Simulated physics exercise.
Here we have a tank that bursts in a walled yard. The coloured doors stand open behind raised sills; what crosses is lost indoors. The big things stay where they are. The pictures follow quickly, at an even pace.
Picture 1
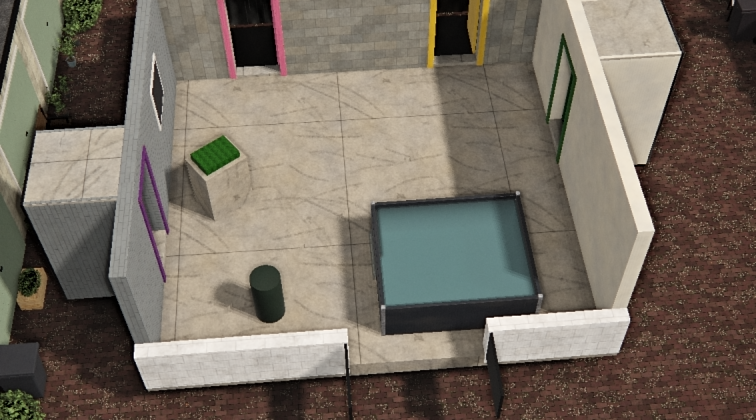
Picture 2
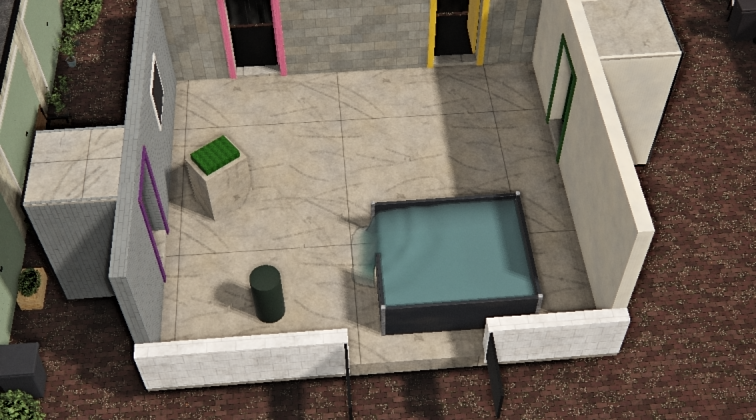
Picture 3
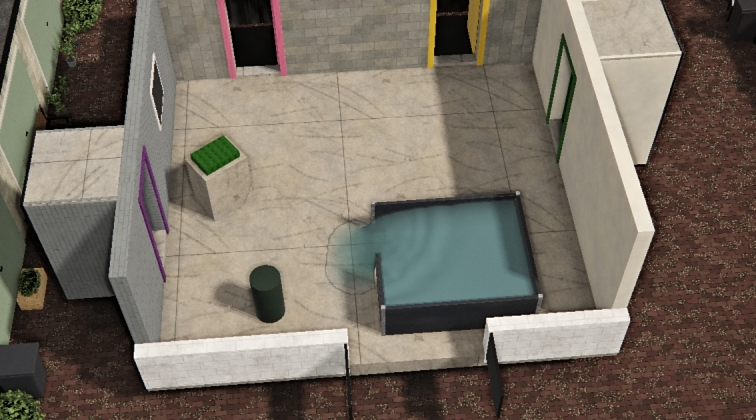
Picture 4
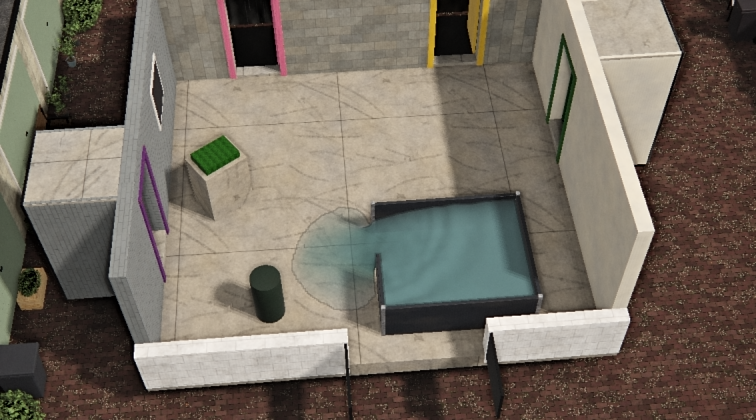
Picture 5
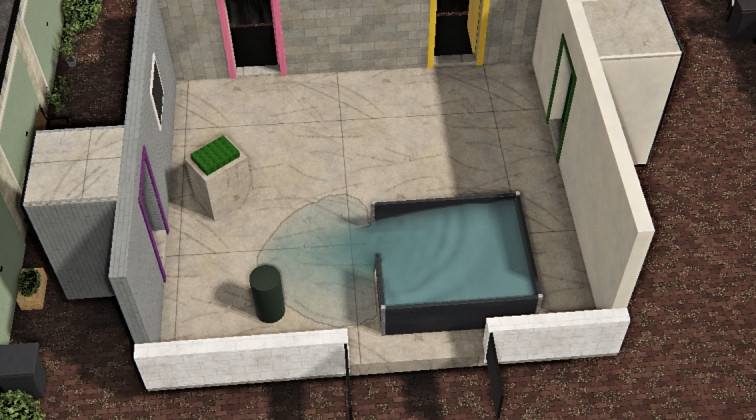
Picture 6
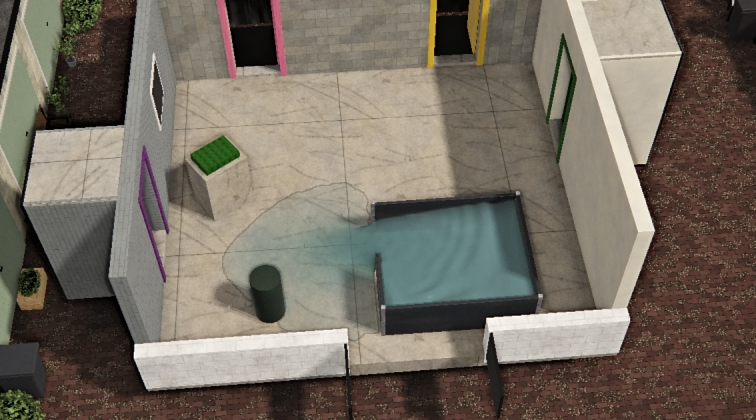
A tank in a walled yard bursts on its left side, and water spreads leftward across the floor.
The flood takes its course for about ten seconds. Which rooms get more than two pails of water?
One by one: The yellow door stays under that; the green door stays under that; the purple door takes more than that; the pink door takes more than that.
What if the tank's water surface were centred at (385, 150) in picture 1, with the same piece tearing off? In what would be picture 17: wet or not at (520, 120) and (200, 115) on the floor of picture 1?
One after the other: Free of water, under water.
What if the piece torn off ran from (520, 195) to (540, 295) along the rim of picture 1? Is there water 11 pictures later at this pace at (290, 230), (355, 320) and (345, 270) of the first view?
In turn: Free of water, clear, dry.
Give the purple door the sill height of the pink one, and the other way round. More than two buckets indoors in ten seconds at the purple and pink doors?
My reading: Purple floods, pink holds.
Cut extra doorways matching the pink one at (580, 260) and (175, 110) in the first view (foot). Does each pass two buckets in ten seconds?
As listed: Keeps below it, goes over.
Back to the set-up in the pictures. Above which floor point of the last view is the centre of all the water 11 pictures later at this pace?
Around (374, 265).
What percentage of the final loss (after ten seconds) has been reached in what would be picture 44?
Roughly 55 per cent.
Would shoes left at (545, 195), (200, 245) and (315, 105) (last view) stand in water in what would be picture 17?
As listed: Dry, flooded, free of water.
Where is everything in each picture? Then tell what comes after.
In the first frame, still water in the tank at (453, 251).
In the second frame, water pours out at (377, 247) and has run to (368, 229).
In the third frame, water pours out at (377, 249) and has run to (338, 284).
In the fourth frame, the front is at (299, 272), out from the gap at (377, 250).
In the fifth frame, water pours out at (377, 250) and has run to a hidden place.
In the sixth frame, water pours out at (377, 249) and has run to (229, 254).
A moment on, water covers 25 % of the floor; the yellow door not reached, the green door not reached, the purple door under two buckets in, the pink door not reached.
Next, water covers 40 % of the floor; the yellow door not reached, the green door not reached, the purple door over two buckets in, the pink door not reached.
Then, water covers 45 % of the floor; the yellow door not reached, the green door not reached, the purple door far over two buckets in, the pink door under two buckets in.
Later, water covers 60 % of the floor; the yellow door not reached, the green door not reached, the purple door far over two buckets in, the pink door over two buckets in.
In the end, water covers 85 % of the floor; the yellow door wet at the sill, nothing in, the green door wet at the sill, nothing in, the purple door far over two buckets in, the pink door far over two buckets in.
